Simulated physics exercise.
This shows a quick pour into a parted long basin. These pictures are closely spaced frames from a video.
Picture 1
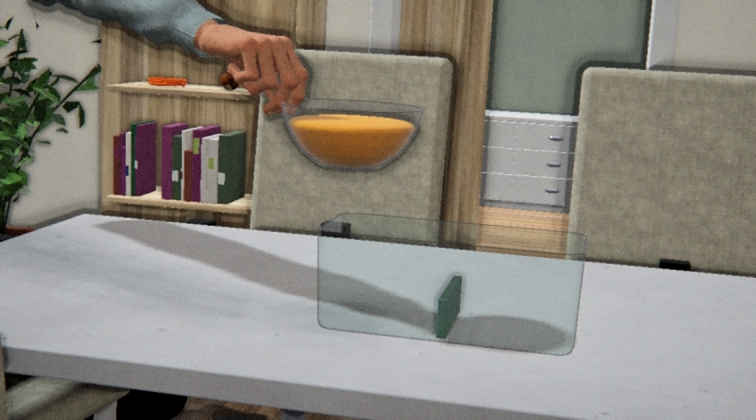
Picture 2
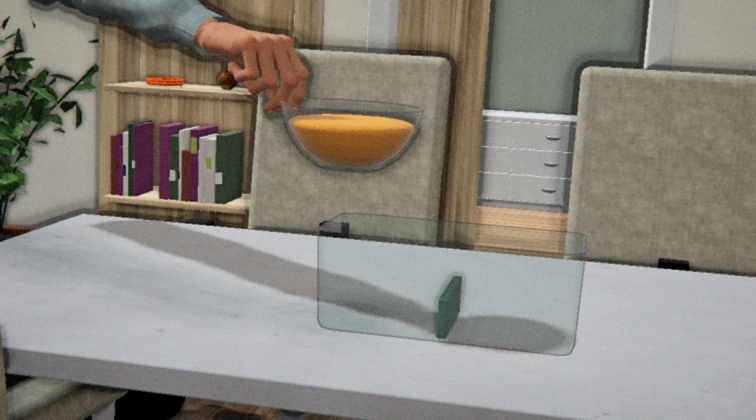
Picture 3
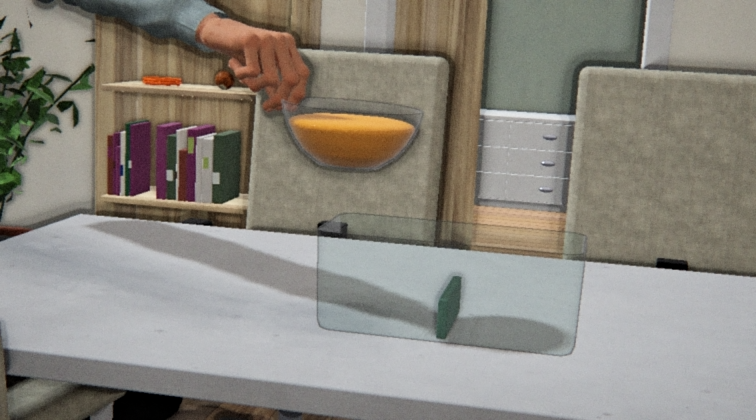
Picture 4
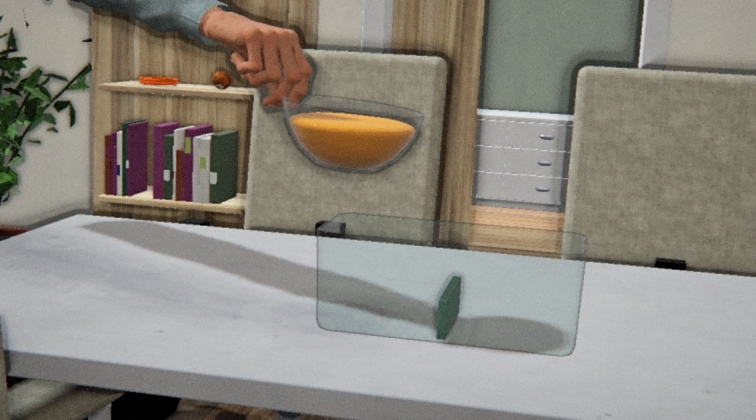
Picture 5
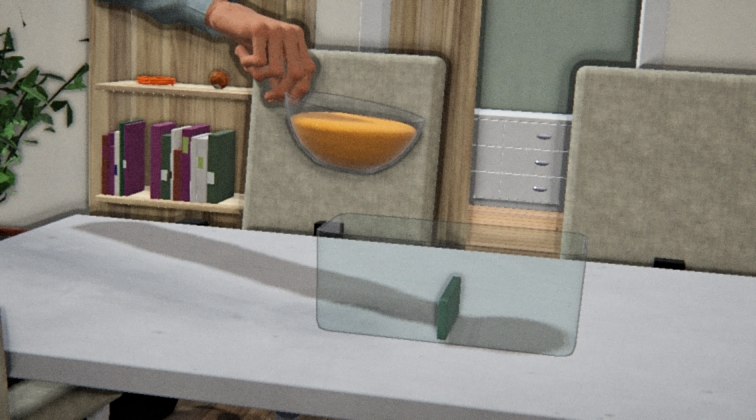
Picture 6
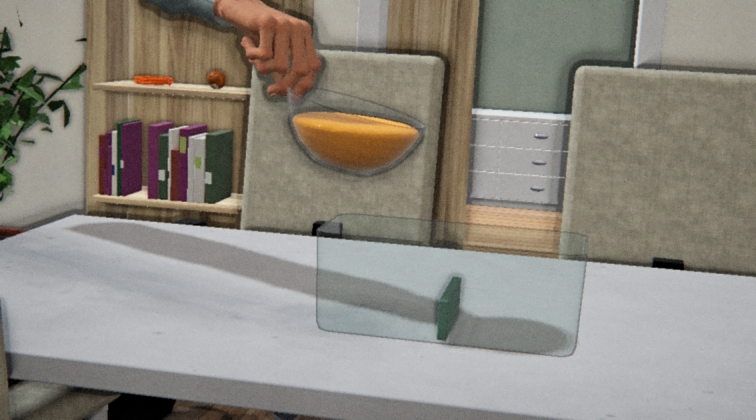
A hand holding a clear bowl of orange juice above a divided glass basin on a table, gradually tilting it rightward.
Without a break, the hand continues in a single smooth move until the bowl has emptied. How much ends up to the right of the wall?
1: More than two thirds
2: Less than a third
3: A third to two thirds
A third to two thirds.
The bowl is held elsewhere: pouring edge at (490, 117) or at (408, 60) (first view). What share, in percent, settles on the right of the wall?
First some 90, then 40 per cent.
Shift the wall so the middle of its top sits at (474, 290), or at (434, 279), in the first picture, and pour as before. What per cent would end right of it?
With the first placement it is 10 %, with the second 65 %.
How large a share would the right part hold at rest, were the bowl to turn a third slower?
I'd say close to 55 per cent.
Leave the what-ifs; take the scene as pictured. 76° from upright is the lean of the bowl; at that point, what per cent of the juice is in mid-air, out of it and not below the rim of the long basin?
40 per cent.
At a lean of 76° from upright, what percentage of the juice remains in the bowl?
It still holds close to 30 per cent at that lean.
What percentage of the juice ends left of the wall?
It comes to about 50 per cent.
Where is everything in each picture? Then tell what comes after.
In the first frame, it leans 0°; its right rim is at (421, 112); the juice meets the walls at (293, 118) and (415, 126); the long basin's rim runs from (330, 222) to (585, 246); the wall's top is at (451, 288).
In the second frame, it leans 1°; its right rim is at (422, 113); the juice meets the walls at (292, 117) and (415, 126).
In the third frame, it leans 2°; its right rim is at (422, 115); the juice meets the walls at (292, 116) and (415, 127).
In the fourth frame, it leans 5°; its right rim is at (423, 118); the juice meets the walls at (293, 115) and (416, 129).
In the fifth frame, it leans 9°; its right rim is at (424, 123); the juice meets the walls at (294, 115) and (417, 131).
In the sixth frame, it leans 13°; its right rim is at (424, 129); the juice meets the walls at (296, 114) and (420, 133).
A moment on, the bowl is tipped on its side and 31 per cent is still to pour, 9 is left of the wall and 22 right of it.
Next, the bowl is tipped right over and 0 per cent is still to pour, 53 is left of the wall and 44 right of it.
Then the bowl is tipped right over and 0 per cent is still to pour, 52 is left of the wall and 45 right of it.
Later the bowl is tipped right over and 0 per cent is still to pour, 52 is left of the wall and 45 right of it.
At rest 52 per cent lies left of the wall, 45 right of it and 3 outside.
